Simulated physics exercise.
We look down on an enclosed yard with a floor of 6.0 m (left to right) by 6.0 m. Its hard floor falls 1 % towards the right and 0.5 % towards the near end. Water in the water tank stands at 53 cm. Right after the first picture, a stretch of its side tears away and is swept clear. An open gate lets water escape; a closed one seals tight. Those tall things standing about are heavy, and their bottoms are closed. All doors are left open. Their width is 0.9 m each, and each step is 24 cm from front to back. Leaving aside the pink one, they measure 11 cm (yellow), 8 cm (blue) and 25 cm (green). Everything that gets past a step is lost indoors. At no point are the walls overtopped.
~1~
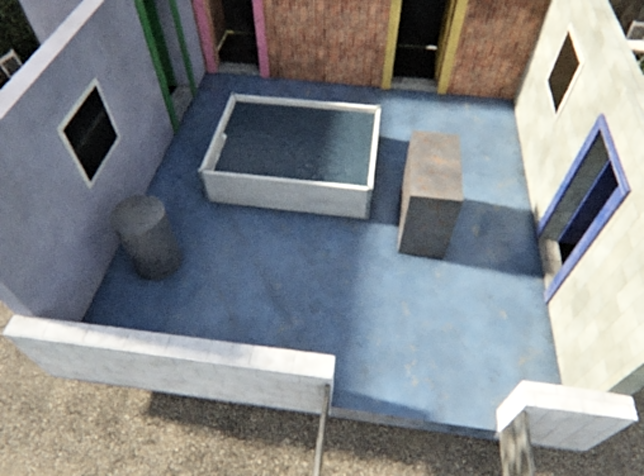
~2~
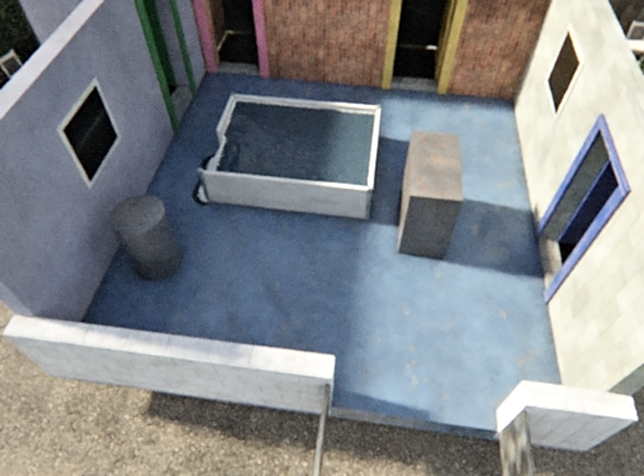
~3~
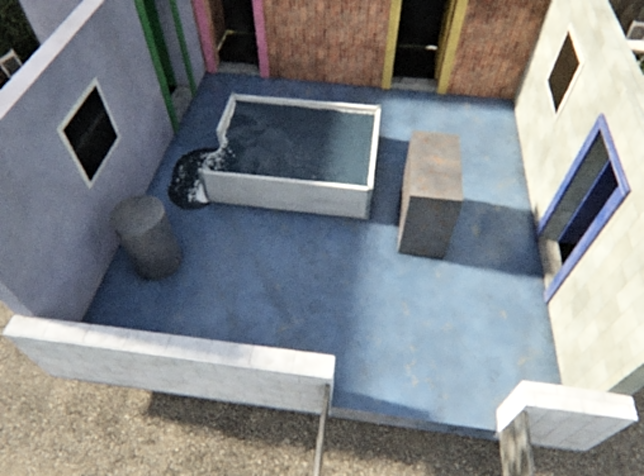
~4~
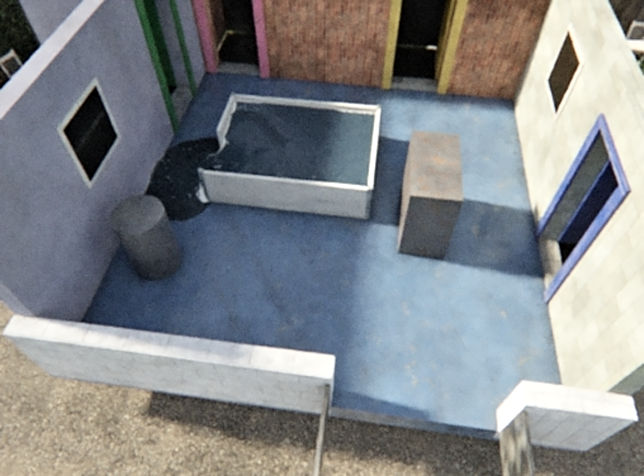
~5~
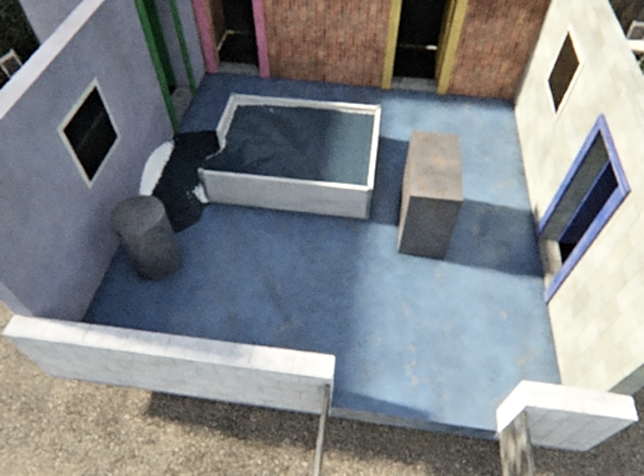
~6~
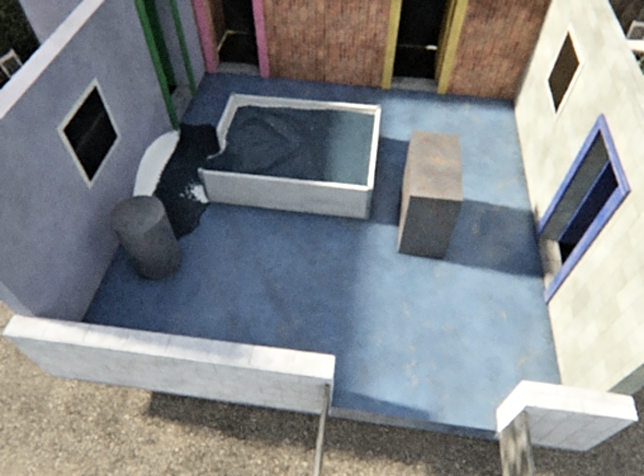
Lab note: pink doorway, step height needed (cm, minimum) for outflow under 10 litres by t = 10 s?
Approx. 16 cm.
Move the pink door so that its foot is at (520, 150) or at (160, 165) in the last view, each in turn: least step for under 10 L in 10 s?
You'd want about 8.5 cm there first, then about 34 cm.
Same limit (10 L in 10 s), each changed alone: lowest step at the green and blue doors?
Close to 5.0 cm (green) and close to 7.0 cm (blue).
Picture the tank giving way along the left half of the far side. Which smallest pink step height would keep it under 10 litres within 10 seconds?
With that break, close to 30 cm.
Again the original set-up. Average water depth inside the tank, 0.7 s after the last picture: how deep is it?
Close to 42 cm deep on average.
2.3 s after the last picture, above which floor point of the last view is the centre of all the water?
About (254, 180).
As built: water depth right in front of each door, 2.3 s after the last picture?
Centimetres: Yellow = 0, pink = 19, blue = 0, green = 8.
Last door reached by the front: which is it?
Door: Blue.
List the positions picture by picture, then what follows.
In the first frame, still water, 53 cm deep, in the water tank at (296, 142); the pink door at (232, 25) is dry.
In the second frame, water pours out at (217, 171) and has run 0.3 m, to a hidden place; about 5 cm deep outside, 53 cm at the back.
In the third frame, the gap is at (217, 172), the front 0.7 m out at (177, 177); the back of the water tank holds 53 cm.
In the fourth frame, water pours out at (217, 172) and has run 1.0 m, to a hidden place; about 7 cm deep outside, 53 cm at the back.
In the fifth frame, water pours out at (217, 172) and has run 1.2 m, to a hidden place; about 7 cm deep outside, 53 cm at the back.
In the sixth frame, water pours out at (217, 171) and has run 1.3 m, to a hidden place; about 8 cm deep outside, 53 cm at the back; 1.7 m in a straight line remain to the pink door at (232, 25).
Then, 0.7 s after the last picture water covers 10 % of the floor, deepest (38 cm) near (166, 176); it has not reached the pink door.
Then, 2.3 s after the last picture water covers 40 % of the floor, deepest (30 cm) near (75, 336); 19 cm at the pink door, 31 litres in over its 9 cm step.
Then, 9.3 s after the last picture water covers 95 % of the floor, deepest (12 cm) near (529, 207); 6 cm at the pink door, 94 litres in over its 9 cm step.
At the pink door as built, the water peaked near 19 cm, 1.9 s after the last picture.
Run again over the same 10 s with other heights there, 27 litres in over 13.5 cm, 3 litres over 18 cm. The limit of 10 litres is kept from about 16 cm up.
